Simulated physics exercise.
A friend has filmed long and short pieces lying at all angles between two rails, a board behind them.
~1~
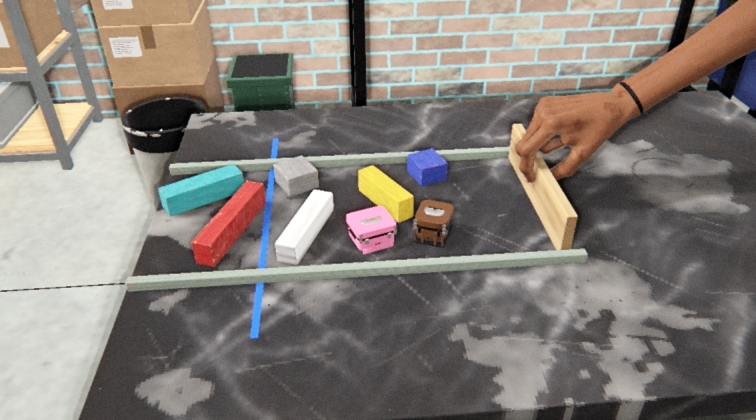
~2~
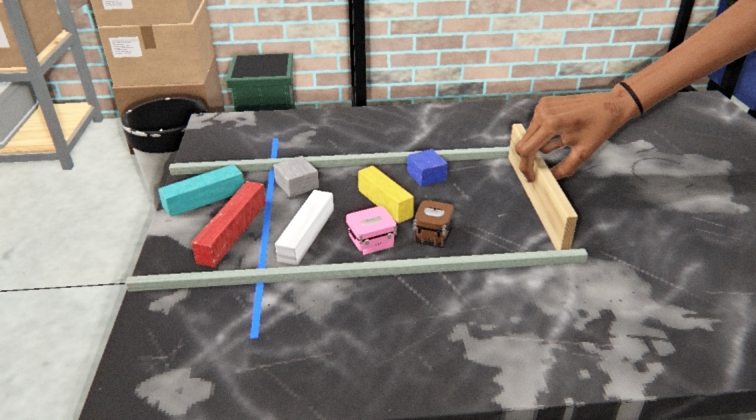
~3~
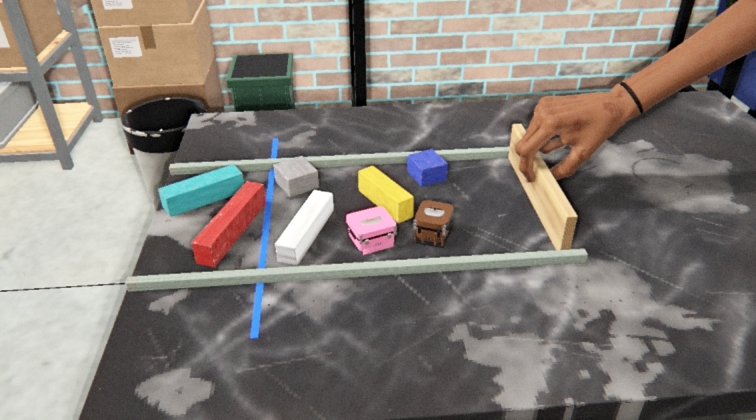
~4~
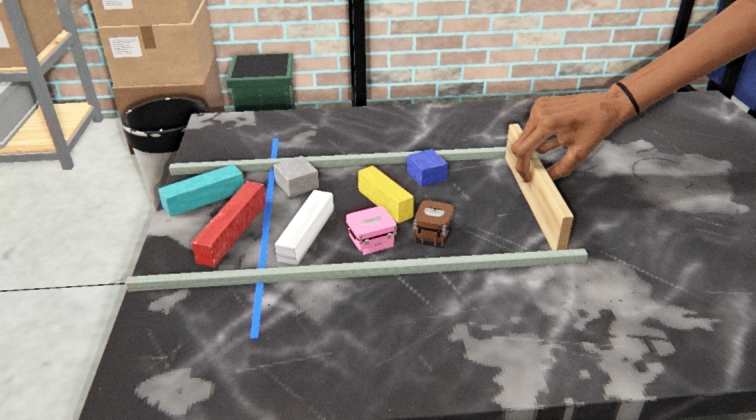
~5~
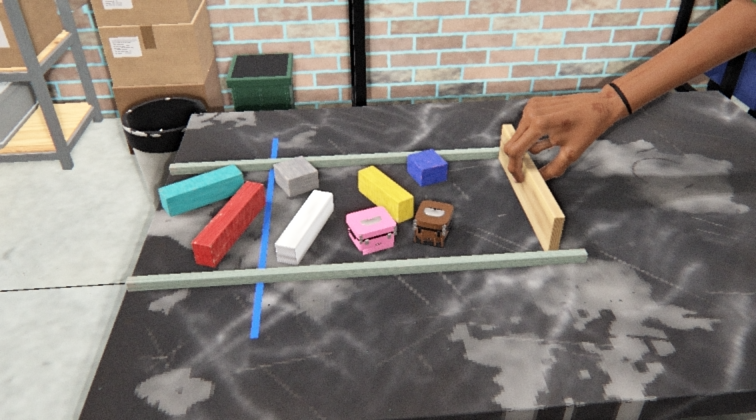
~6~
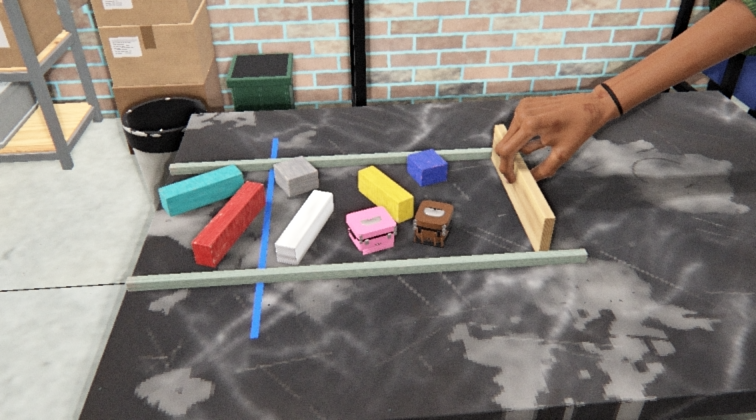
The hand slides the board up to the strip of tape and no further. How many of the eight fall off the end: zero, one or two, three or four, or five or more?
As it turns out, the number that fall off is zero.
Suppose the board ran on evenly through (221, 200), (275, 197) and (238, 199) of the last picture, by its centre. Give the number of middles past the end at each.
Past the end: 2, 0 and 2.
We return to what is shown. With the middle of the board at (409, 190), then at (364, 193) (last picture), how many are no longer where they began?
By then 4, and 5.
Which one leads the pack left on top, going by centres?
That is the turquoise bar.
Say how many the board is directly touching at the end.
The number is 3.
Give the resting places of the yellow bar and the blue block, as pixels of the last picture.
About (258, 201), and the other about (256, 174).
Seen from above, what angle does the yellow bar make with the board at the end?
About 0°.
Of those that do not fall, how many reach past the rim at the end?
The number is 2.
Early on, none off yet; turquoise bar at rest near (203, 190); red bar at rest near (232, 222); grey block at rest near (296, 176).
Finally, the number that fall off is zero.
